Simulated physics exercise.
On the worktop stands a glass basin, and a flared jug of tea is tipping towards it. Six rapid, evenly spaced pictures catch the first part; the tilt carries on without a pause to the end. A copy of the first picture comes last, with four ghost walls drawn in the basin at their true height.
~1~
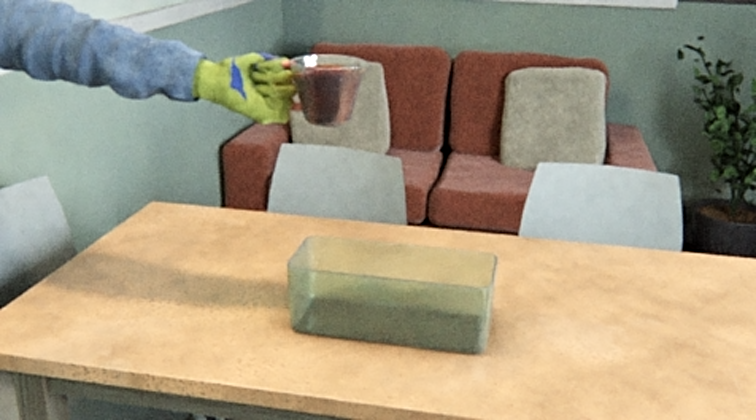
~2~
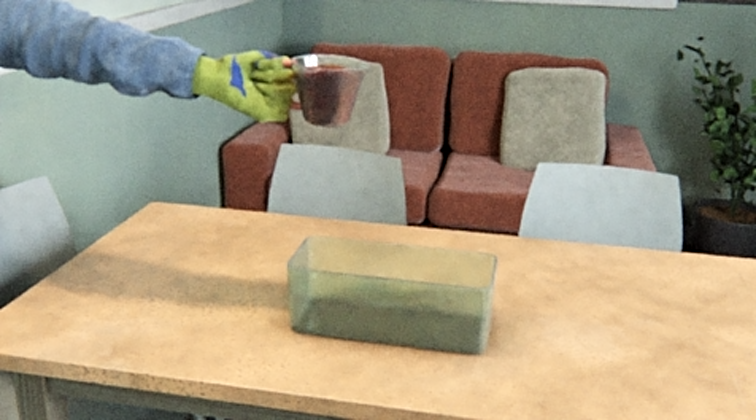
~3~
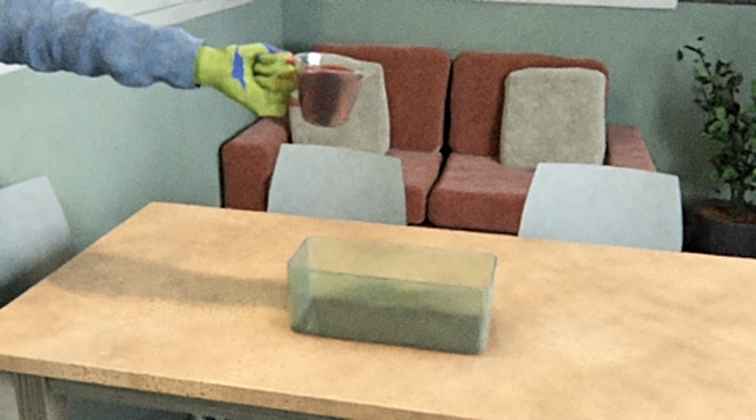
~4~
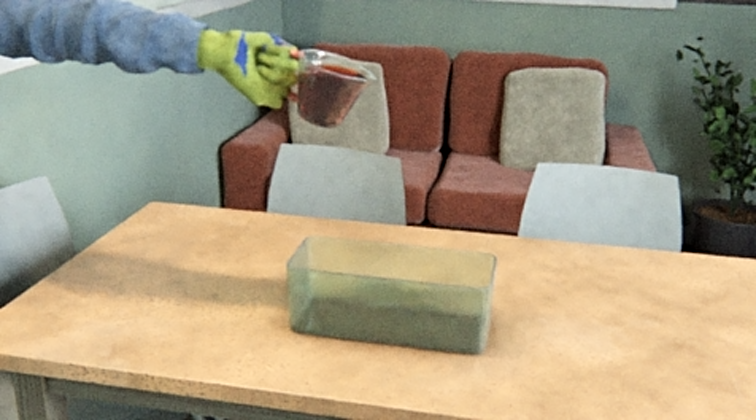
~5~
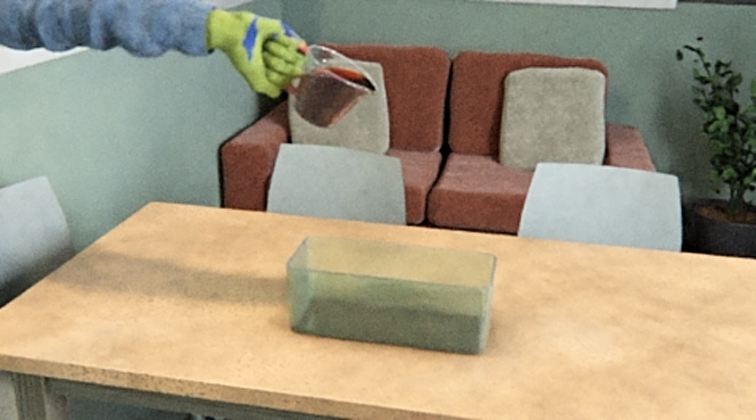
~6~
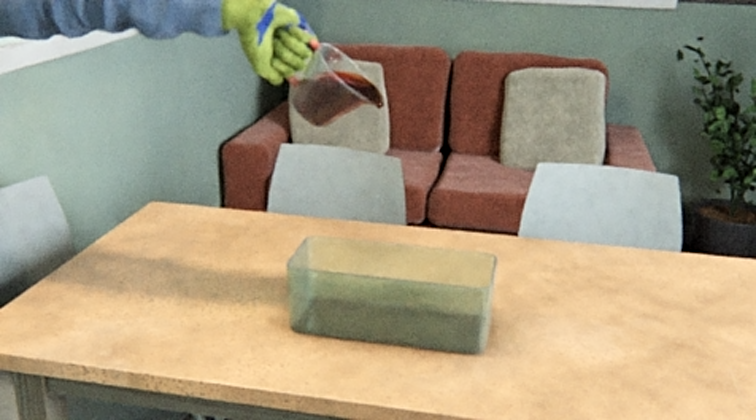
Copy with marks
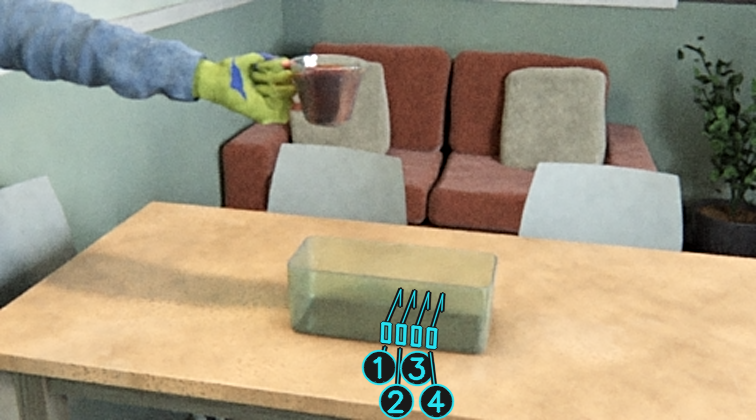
On a wooden table in a room with a red sofa, a green-gloved hand held a clear jug of reddish-brown liquid above a glass basin, then gradually tilted it rightward until the liquid reached the lip.
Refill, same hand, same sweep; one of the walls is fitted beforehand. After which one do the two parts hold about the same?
2 is best.
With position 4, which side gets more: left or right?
The left side.
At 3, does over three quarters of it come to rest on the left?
No.
On the marked copy, 1 at (385, 347); 2 at (400, 348); 3 at (415, 350); 4 at (430, 352).
If 1 is chosen, about 30 % ends left of the wall and 63 % right of it; 7 % is lost outside.
If 2 is chosen, about 49 % ends left of the wall and 42 % right of it; 8 % is lost outside.
If 3 is chosen, about 69 % ends left of the wall and 22 % right of it; 9 % is lost outside.
If 4 is chosen, about 76 % ends left of the wall and 11 % right of it; 12 % is lost outside.
